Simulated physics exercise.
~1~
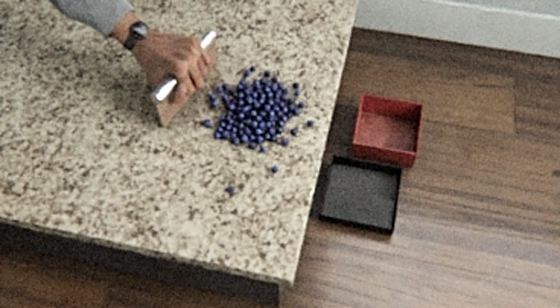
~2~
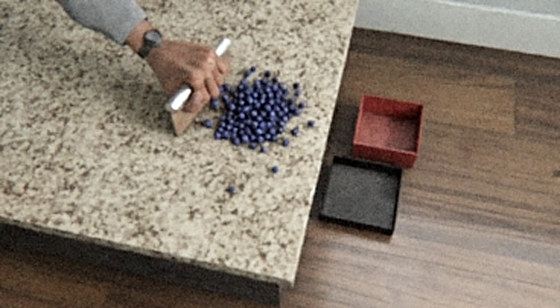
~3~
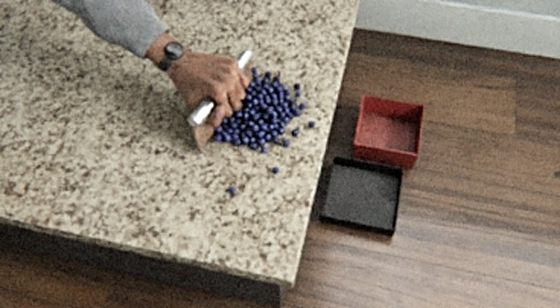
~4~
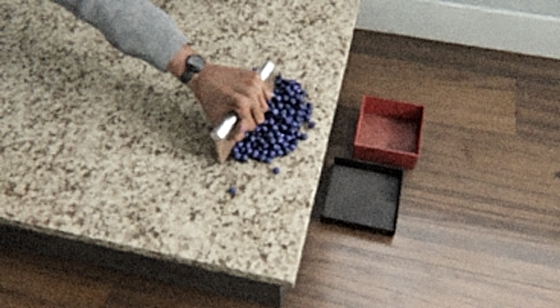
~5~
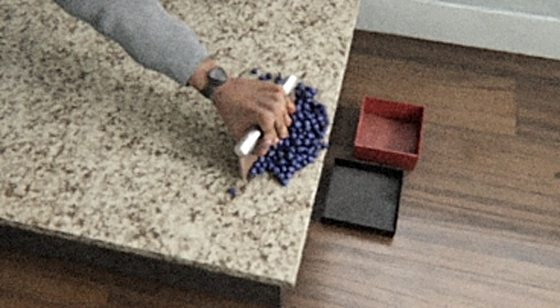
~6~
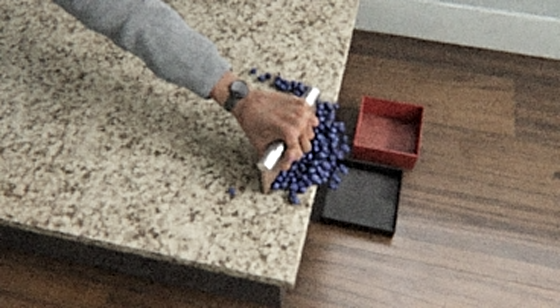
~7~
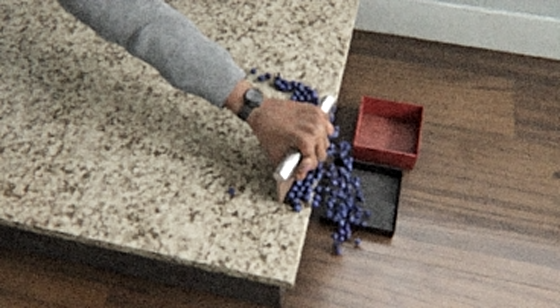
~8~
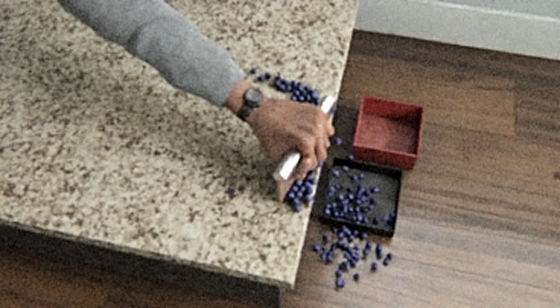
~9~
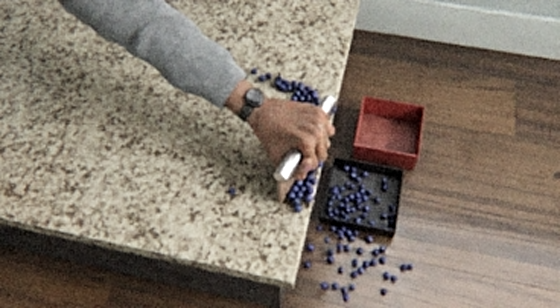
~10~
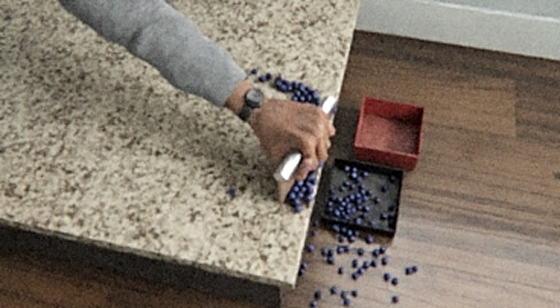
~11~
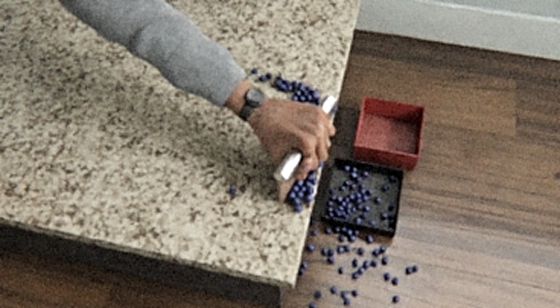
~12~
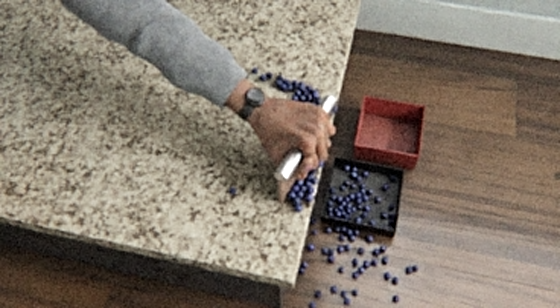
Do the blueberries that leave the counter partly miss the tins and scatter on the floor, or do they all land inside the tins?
They partly miss, with many scattering on the floor while others land in the black tin. The red tin stays empty.
